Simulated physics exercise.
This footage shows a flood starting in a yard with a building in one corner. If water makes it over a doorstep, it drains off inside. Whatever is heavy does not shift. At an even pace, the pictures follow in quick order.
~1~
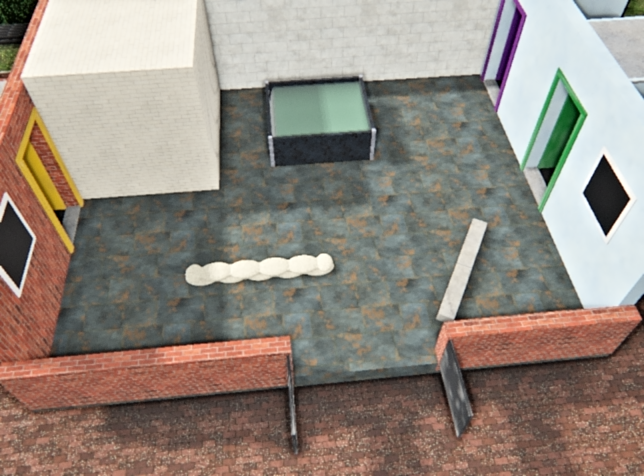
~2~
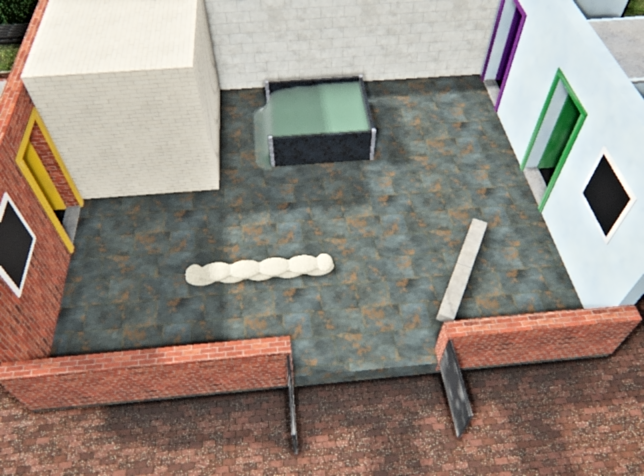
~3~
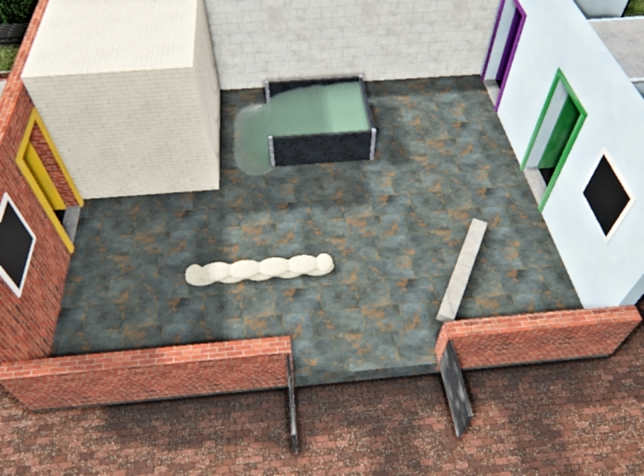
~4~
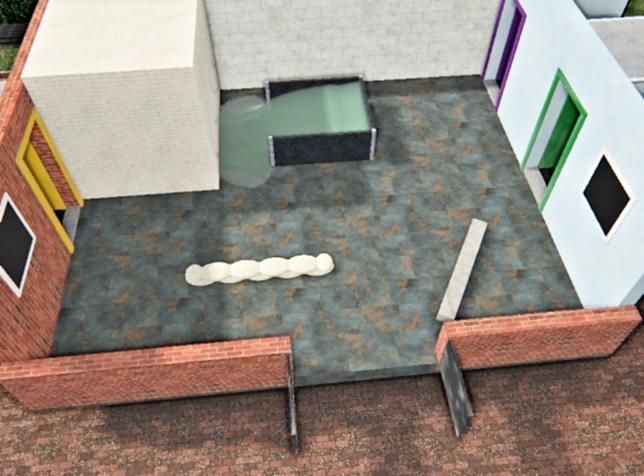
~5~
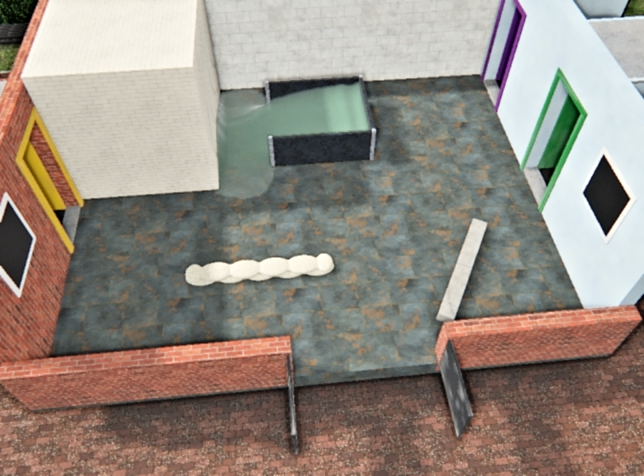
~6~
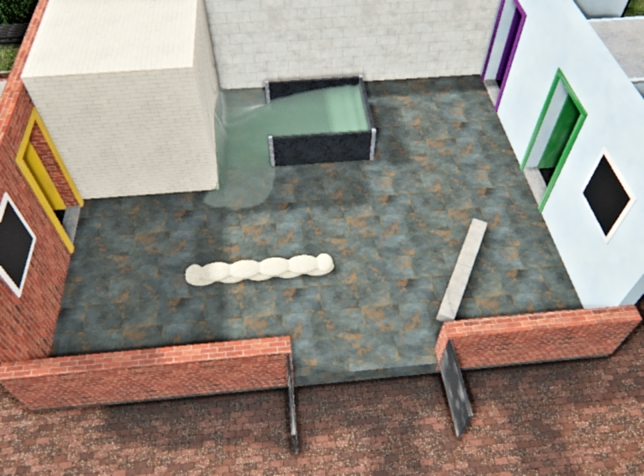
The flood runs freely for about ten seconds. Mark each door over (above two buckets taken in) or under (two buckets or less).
Purple door: Over. Green door: Under. Yellow door: Under.
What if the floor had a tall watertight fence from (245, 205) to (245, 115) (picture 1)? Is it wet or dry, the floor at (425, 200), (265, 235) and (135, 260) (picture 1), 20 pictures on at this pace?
Listed order: Spared, swamped, swamped.
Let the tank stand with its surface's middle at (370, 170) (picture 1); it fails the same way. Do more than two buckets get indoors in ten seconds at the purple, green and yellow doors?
As I read it, the purple door remains beneath it, the green door remains beneath it and the yellow door tops that amount.
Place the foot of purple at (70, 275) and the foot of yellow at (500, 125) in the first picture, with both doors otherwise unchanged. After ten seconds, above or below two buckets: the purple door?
Checking it alone, the purple door falls short.
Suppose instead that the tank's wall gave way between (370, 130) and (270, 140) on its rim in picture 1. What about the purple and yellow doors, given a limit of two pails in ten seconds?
Lab note: Purple door under threshold; yellow door over threshold.
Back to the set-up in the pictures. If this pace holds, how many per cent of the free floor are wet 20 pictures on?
That should be about 40 %.
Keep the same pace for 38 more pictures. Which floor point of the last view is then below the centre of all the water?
Roughly (316, 179).
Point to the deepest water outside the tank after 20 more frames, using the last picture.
About at (475, 75).
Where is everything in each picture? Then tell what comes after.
In the first frame, the open tank at (318, 109) is whole and still.
In the second frame, water pours out at (272, 129) and has run to (271, 169).
In the third frame, the front is at (252, 172), out from the gap at (272, 130).
In the fourth frame, the front is at (219, 172), out from the gap at (272, 131).
In the fifth frame, water pours out at (272, 131) and has run to (219, 191).
In the sixth frame, the front is at (212, 202), out from the gap at (272, 131).
A moment on, water covers 10 % of the floor; the purple door not reached, the green door not reached, the yellow door not reached.
Next, water covers 20 % of the floor; the purple door not reached, the green door not reached, the yellow door not reached.
Then, water covers 40 % of the floor; the purple door under two buckets in, the green door not reached, the yellow door not reached.
Later, water covers 65 % of the floor; the purple door far over two buckets in, the green door wet at the sill, nothing in, the yellow door wet at the sill, nothing in.
In the end, water covers 90 % of the floor; the purple door far over two buckets in, the green door wet at the sill, nothing in, the yellow door under two buckets in.
